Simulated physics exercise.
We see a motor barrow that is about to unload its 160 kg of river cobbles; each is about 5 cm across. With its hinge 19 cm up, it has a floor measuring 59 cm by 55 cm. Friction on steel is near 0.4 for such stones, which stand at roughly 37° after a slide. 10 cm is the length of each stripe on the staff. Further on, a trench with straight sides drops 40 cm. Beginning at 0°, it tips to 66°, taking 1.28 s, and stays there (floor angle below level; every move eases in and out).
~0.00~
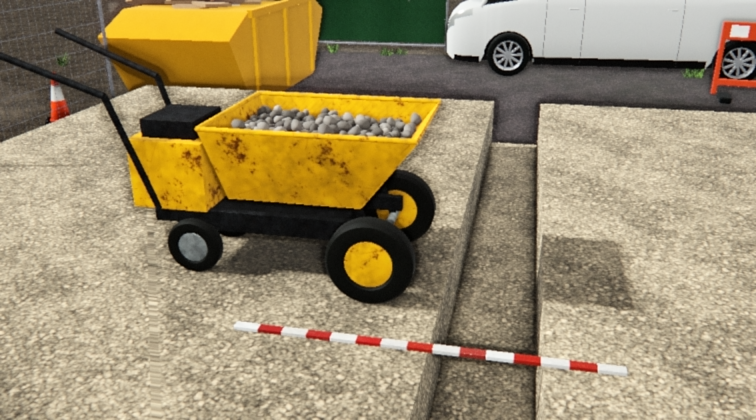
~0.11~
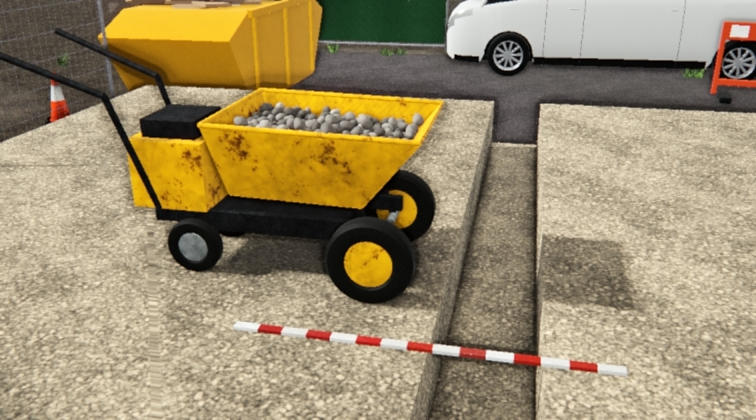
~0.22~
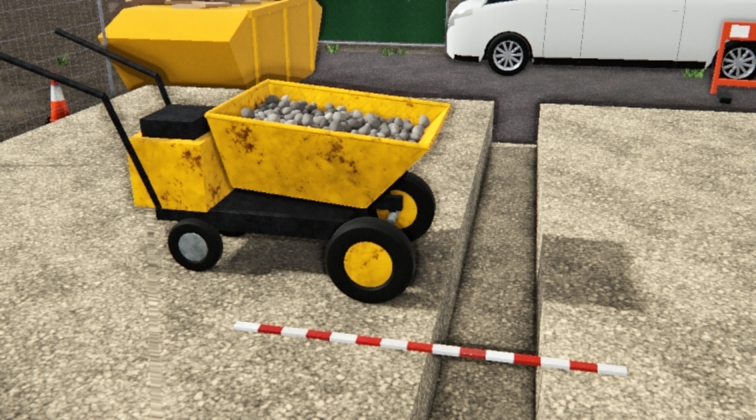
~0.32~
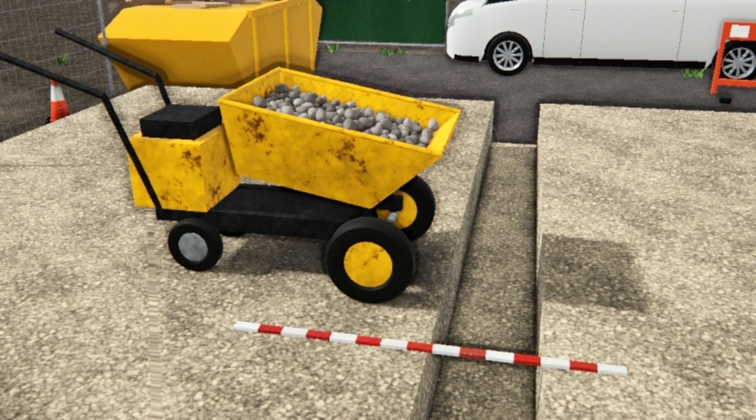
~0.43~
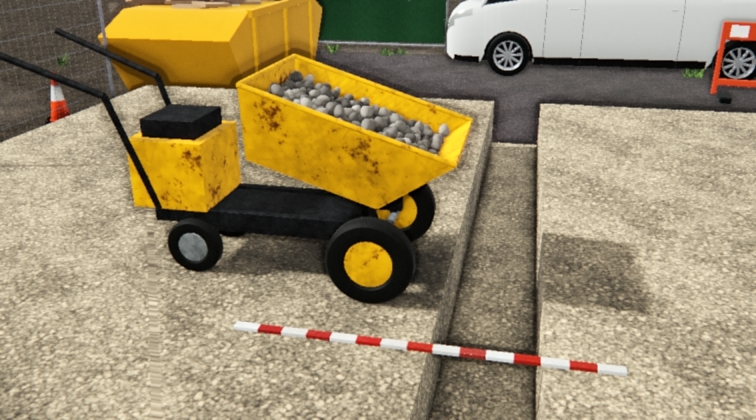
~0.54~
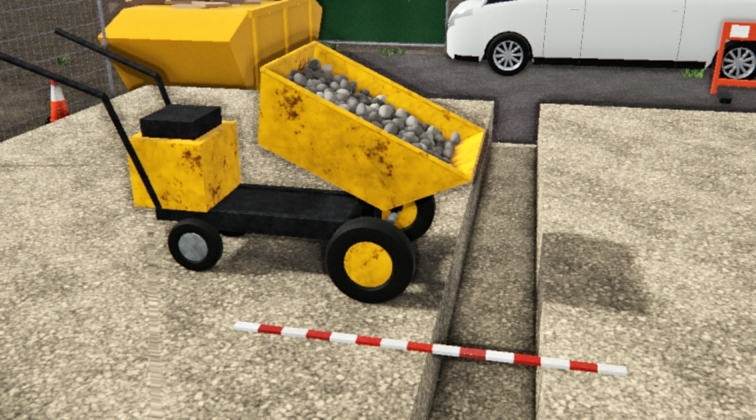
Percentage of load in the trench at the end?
54 per cent.
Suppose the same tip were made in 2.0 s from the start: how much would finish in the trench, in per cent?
In that case, around 60%.
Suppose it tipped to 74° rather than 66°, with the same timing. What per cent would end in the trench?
In that case near 50 per cent.
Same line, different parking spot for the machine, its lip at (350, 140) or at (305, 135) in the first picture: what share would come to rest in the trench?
First place roughly 100%, second roughly 80%.
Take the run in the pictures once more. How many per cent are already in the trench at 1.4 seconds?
Roughly 10 percent of the load.
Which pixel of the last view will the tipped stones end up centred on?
Resting centre: About (534, 321).
After 1.0 s the floor is at 56°; 100 % in the skip; the foremost stones are at (505, 217).
After 1.4 s the floor is at 66°; 71 % in the skip, 8 % in the trench, 21 % past the trench; the foremost stones are at (617, 289).
After 1.7 s the floor is at 66°; 39 % in the skip, 17 % in the trench, 44 % past the trench; the foremost stones are at (712, 282).
After 3.7 s the floor is at 66°; 0 % in the skip, 54 % in the trench, 46 % past the trench; the foremost stones are past the picture's edge.
